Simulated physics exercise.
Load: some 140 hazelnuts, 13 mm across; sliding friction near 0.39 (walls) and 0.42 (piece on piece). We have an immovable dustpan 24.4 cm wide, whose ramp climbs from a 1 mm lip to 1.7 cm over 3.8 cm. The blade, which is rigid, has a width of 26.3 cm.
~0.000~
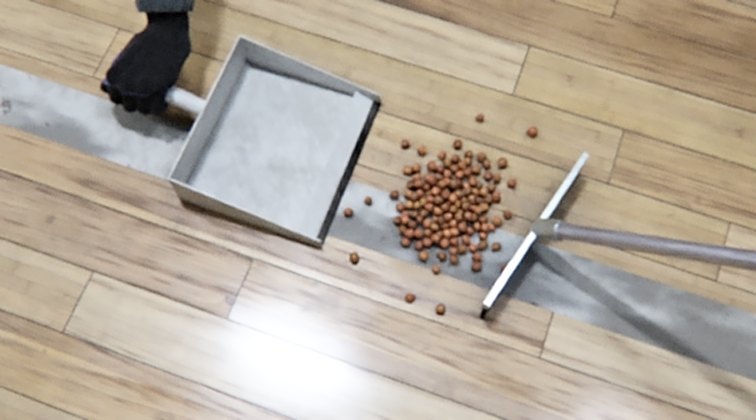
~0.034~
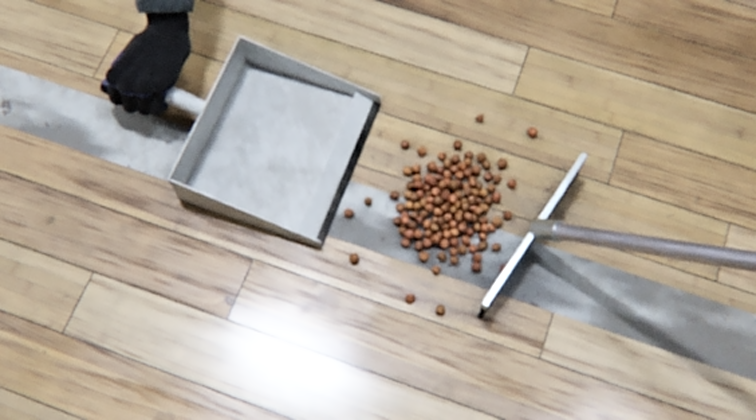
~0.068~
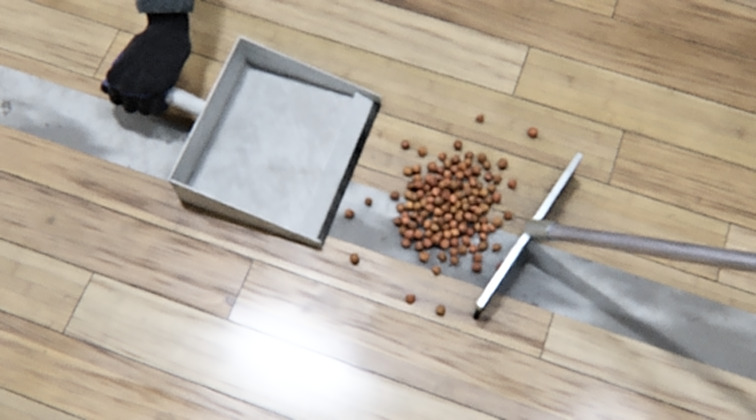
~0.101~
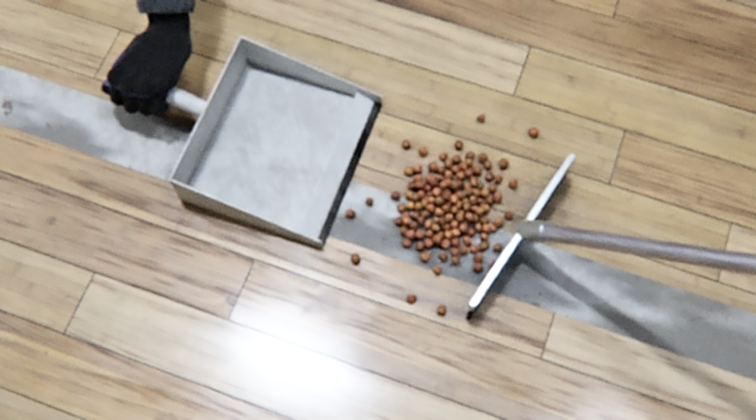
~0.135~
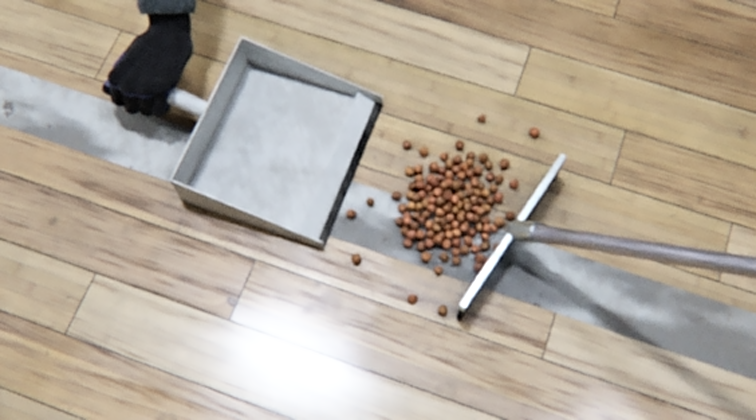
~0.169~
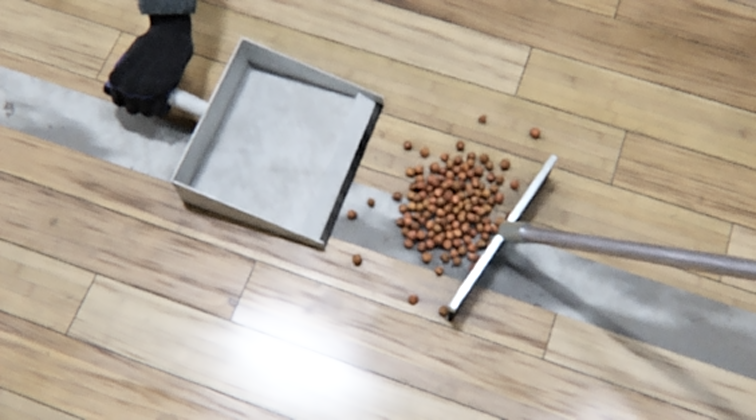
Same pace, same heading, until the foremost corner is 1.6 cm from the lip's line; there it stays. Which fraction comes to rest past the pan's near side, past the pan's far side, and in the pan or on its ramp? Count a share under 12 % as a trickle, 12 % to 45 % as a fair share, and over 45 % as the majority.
Outcome: Near side: Small; far side: Small; pan: Small.
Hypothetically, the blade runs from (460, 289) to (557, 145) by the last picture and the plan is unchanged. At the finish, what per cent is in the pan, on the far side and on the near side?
Pan 20 % / far 15 % / near 5 %.
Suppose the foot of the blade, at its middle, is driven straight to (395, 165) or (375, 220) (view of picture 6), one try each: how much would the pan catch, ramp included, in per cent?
Some 25 per cent on the first try, 15 per cent on the second.
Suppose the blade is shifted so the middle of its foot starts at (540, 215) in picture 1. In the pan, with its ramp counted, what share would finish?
Roughly 15 percent, ramp included.
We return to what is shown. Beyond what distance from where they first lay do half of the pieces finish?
I'd say near 10 cm.
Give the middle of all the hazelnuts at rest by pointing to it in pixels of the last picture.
I'd put it at about (377, 185).
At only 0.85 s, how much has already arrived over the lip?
Some 5 in a hundred by that moment.
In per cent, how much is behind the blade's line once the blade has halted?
Some 15 percent, give or take.
Then, at 0.41 s, middle of the blade 14 cm from the lip; 0 % over the lip, far side 0 %, near side 5 %.
After 0.57 s, middle of the blade 8 cm from the lip; 0 % over the lip, far side 0 %, near side 5 %.
After 0.85 s, middle of the blade 5 cm from the lip; 5 % over the lip, far side 0 %, near side 10 %.
At rest (1.3 s), near side 10 %, far side 0 %, pan 5 %, in front of the lip or behind the blade 85 %.
